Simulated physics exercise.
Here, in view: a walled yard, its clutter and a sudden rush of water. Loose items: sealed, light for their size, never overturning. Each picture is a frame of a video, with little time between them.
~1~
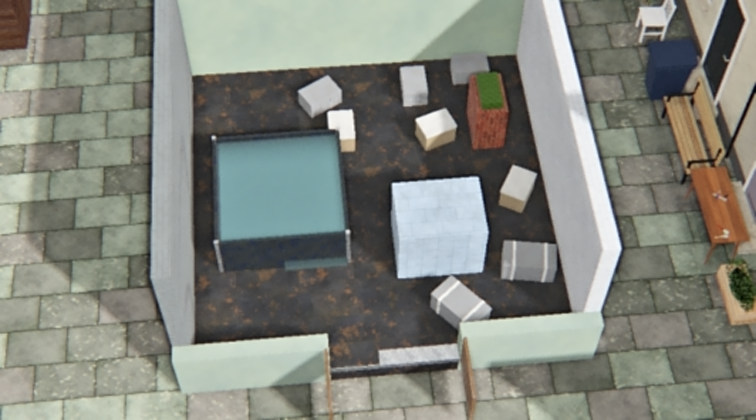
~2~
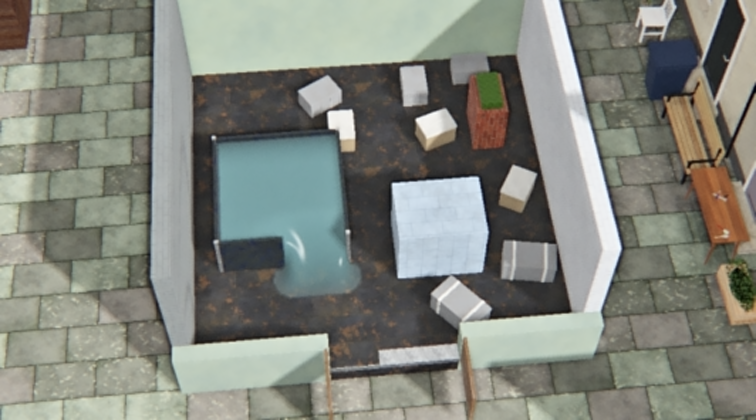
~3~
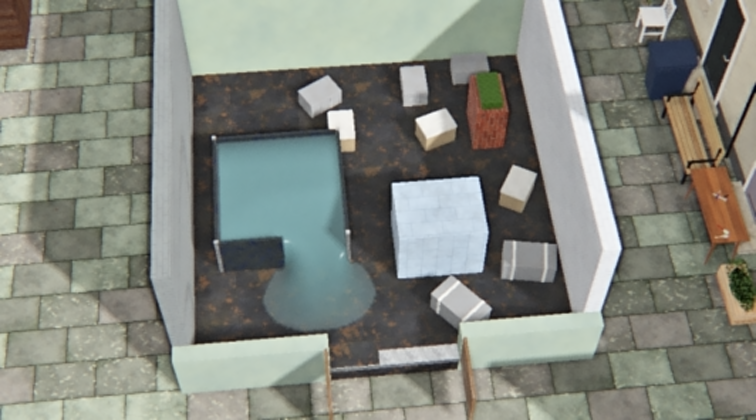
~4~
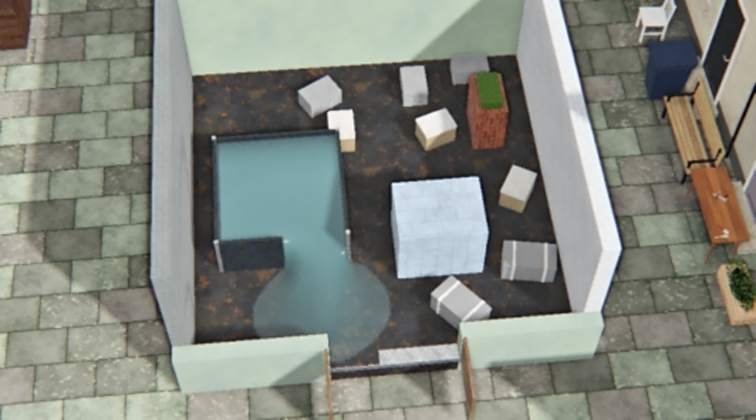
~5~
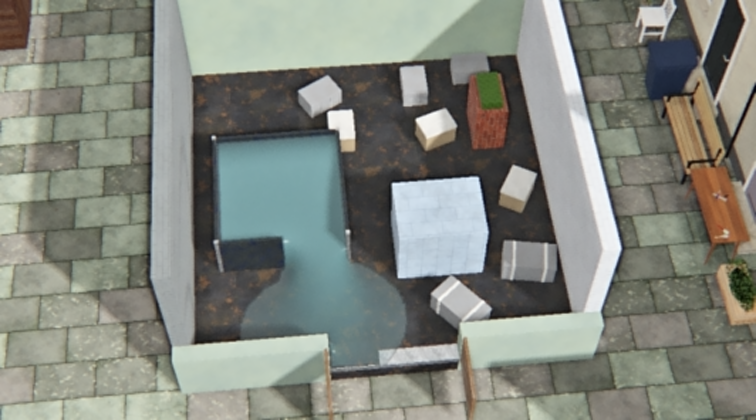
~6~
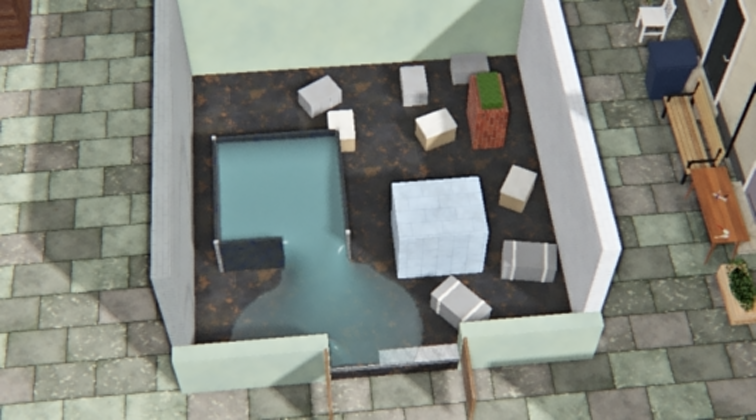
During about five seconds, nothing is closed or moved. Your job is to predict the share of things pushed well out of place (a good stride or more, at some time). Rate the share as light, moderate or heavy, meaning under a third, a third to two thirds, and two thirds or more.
Light.
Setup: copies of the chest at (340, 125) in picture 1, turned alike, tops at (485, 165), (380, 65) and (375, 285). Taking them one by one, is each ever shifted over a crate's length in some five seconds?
Result by item: Stays where it is / stays where it is / gets dislodged.
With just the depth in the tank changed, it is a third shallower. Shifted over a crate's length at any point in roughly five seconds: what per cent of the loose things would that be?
Roughly 0 per cent of them.
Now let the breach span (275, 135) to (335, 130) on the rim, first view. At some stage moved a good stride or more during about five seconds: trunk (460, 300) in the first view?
Verdict: Not that far.
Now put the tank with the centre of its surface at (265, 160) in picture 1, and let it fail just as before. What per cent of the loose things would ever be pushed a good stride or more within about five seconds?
Estimate: Close to 10 per cent.
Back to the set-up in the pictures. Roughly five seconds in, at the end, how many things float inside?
0 in all.
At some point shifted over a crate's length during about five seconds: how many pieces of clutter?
The count is 1.
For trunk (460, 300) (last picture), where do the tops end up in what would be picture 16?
It ends up close to (491, 289).
A moment on, 0 of 8 are well off their spots; 0 afloat.
Next, 0 of 8 are well off their spots; 0 afloat.
Later, 1 of 8 are well off their spots; 0 afloat.
In the end, 1 of 8 are well off their spots, and 1 have been at some point; 0 afloat.
